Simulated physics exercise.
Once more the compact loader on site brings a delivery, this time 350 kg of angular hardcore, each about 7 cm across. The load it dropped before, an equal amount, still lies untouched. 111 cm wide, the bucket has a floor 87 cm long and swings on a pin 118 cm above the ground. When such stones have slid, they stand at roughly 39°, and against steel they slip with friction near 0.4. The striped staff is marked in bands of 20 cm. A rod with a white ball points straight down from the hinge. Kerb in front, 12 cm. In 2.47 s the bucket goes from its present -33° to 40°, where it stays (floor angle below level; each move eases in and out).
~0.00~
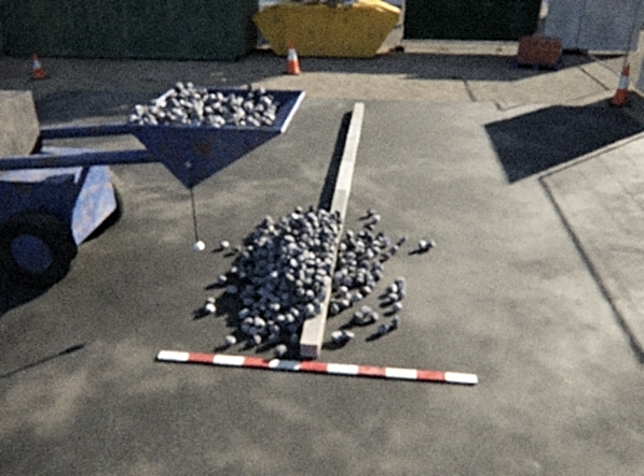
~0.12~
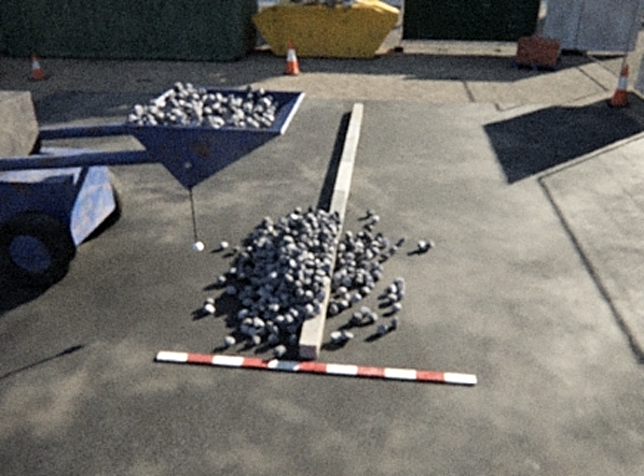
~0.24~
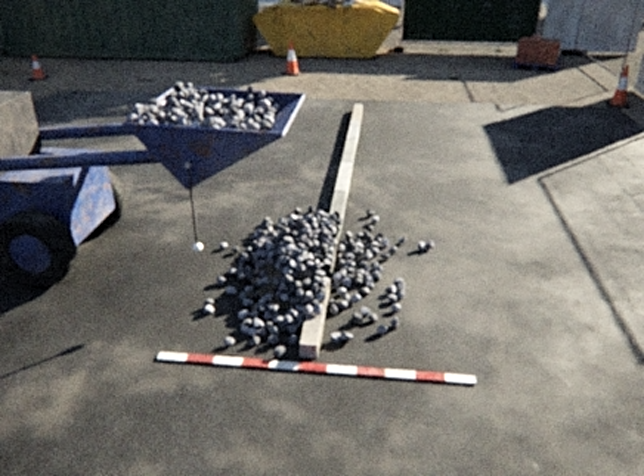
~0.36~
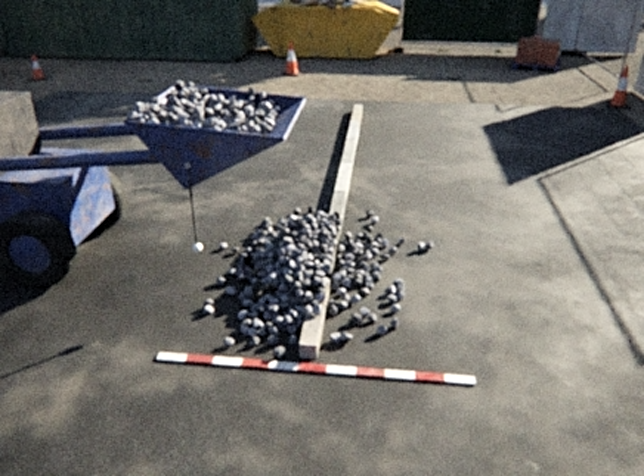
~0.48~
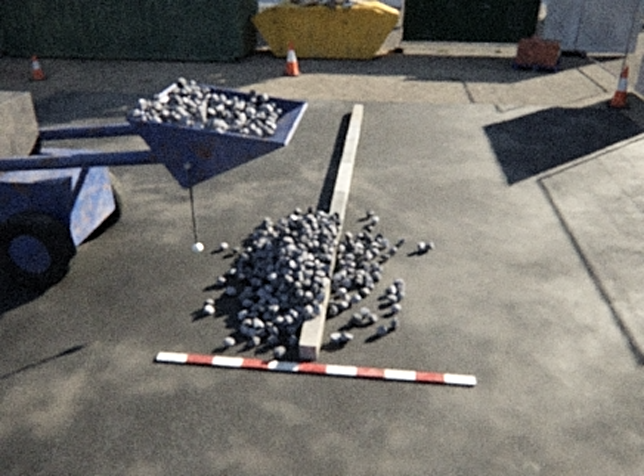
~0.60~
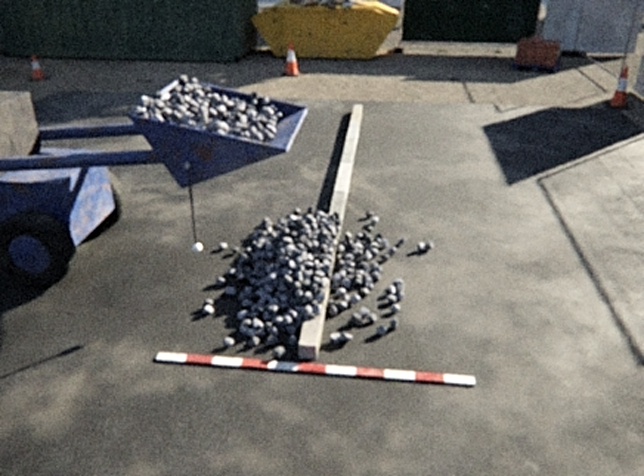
A blue loader's raised bucket, full of grey stones, tilted slightly downward at its right-hand edge, slowly at first, while the stone heap lying across the pale kerb on the ground stayed still.
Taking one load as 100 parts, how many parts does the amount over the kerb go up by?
38 parts.
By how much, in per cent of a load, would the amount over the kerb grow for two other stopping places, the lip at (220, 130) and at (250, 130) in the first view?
Roughly 0 per cent, then 5 per cent.
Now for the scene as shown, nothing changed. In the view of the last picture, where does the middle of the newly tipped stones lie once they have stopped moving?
I'd point to about (309, 251).
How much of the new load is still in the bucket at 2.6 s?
Around 30 in a hundred.
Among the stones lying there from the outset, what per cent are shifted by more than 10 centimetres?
Near 10 per cent, I reckon.
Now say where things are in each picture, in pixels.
Lip at (283, 131), floor tilted -33°, highest stones at (205, 94). The earlier load is highest near (299, 236), 32 cm above ground level, 87 % on this side of the kerb, 13 % over the kerb, in the first picture.
The bucket is at -32°, its lip at (282, 132); the top of the load is at (200, 95); the stones move at 0.0 m/s on average, in the second picture.
The bucket is at -31°, its lip at (283, 135); the top of the load is at (200, 94); the stones move at 0.1 m/s on average, in the third picture.
Lip at (284, 139), floor tilted -29°, highest stones at (181, 93); the stones move at 0.1 m/s on average, in the fourth picture.
Lip at (286, 144), floor tilted -26°, highest stones at (183, 90); the stones move at 0.1 m/s on average, in the fifth picture.
The bucket is at -22°, its lip at (287, 150); the top of the load is at (184, 88); the stones move at 0.1 m/s on average, in the sixth picture.
After 1.9 s the floor is at 29°; in per cent of one load, 99 in the bucket, 88 on this side of the kerb, 13 over the kerb; the foremost stones are at (406, 277).
After 2.6 s the floor is at 40°; in per cent of one load, 28 in the bucket, 150 on this side of the kerb, 22 over the kerb; the foremost stones are at (406, 277).
After 2.9 s the floor is at 40°; in per cent of one load, 2 in the bucket, 158 on this side of the kerb, 40 over the kerb; the foremost stones are at (413, 260).
After 5.5 s the floor is at 40°; in per cent of one load, 0 in the bucket, 150 on this side of the kerb, 50 over the kerb; the foremost stones are at (429, 260). Net gain over the kerb, 38.
